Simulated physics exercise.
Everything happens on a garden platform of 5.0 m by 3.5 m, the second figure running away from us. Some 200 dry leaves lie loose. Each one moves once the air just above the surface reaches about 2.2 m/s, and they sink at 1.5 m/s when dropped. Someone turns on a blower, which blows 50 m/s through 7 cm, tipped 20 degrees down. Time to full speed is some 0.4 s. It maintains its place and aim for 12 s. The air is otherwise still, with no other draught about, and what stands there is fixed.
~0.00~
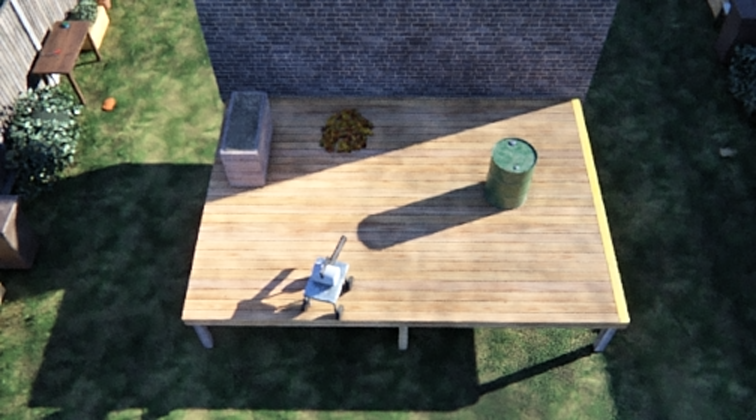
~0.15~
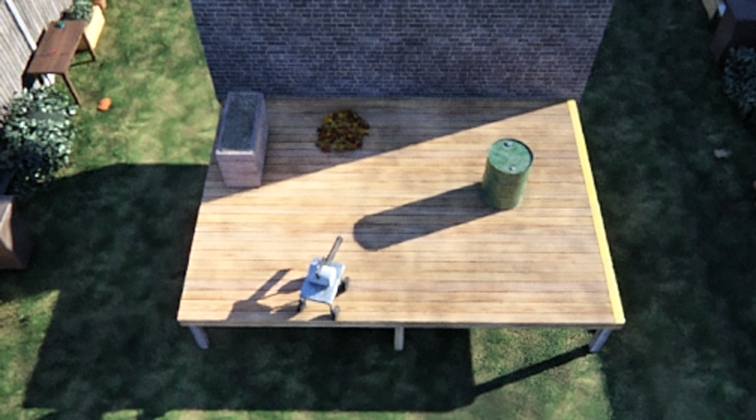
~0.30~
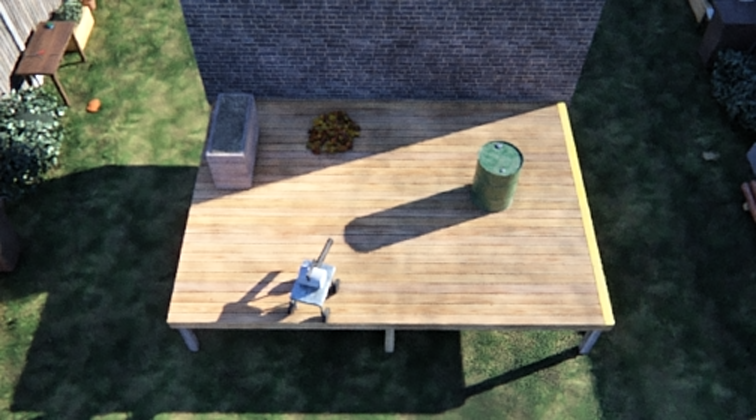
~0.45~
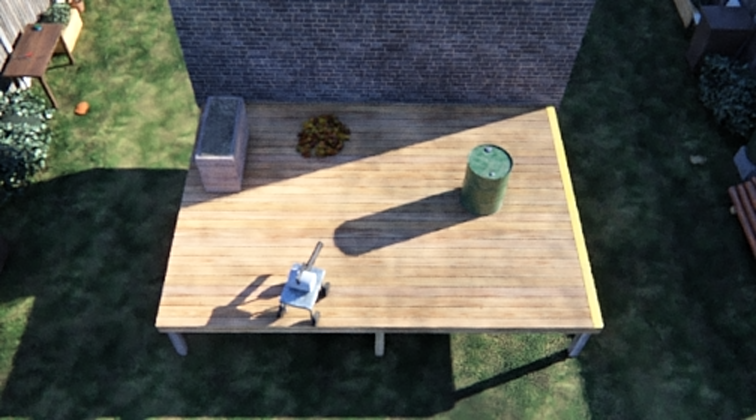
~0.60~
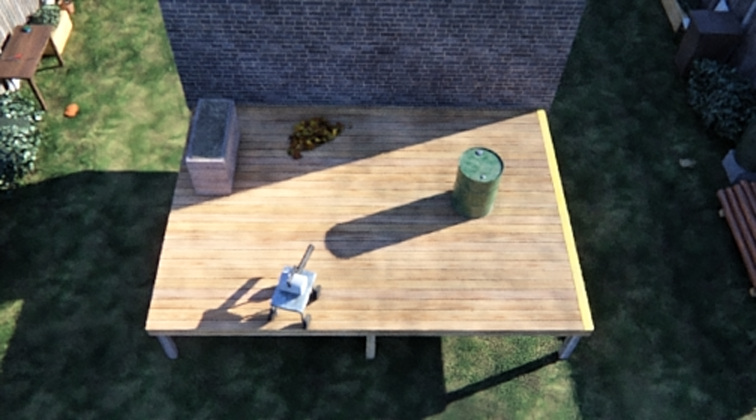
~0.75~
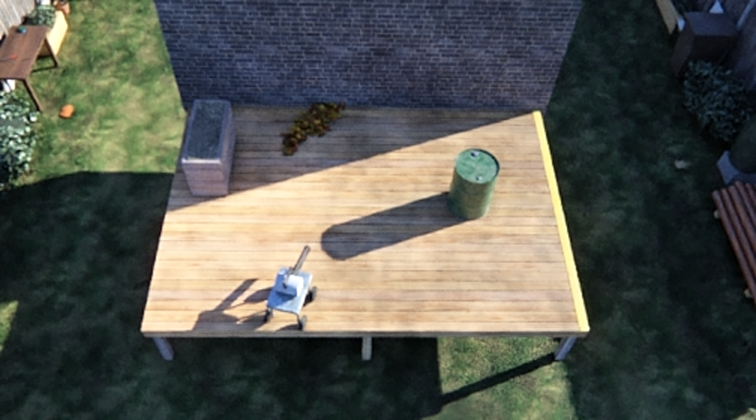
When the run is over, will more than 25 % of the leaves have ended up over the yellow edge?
No.
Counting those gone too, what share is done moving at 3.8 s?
30 %.
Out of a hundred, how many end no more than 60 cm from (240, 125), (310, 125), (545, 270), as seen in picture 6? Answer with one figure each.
I would say some 30 %, 40 % and 0 % respectively.
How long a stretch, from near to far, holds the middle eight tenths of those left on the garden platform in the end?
That comes to close to 0.0 m, I reckon.
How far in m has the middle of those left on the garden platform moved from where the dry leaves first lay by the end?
0.8 m.
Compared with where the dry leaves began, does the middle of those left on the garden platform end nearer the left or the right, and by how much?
Towards the left, some 0.6 m.
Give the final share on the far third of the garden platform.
80 %.
After 2.4 s the count stands so, 0 % are over the yellow edge; the middle of those still in play is near (296, 102).
After 3.8 s the count stands so, 0 % are over the yellow edge; the middle of those still in play is near (286, 103).
After 6.6 s the count stands so, 0 % are over the yellow edge; the middle of those still in play is near (285, 105).
After 12.0 s, at the end, 1 % are over the yellow edge; the middle of those still in play is near (271, 105).
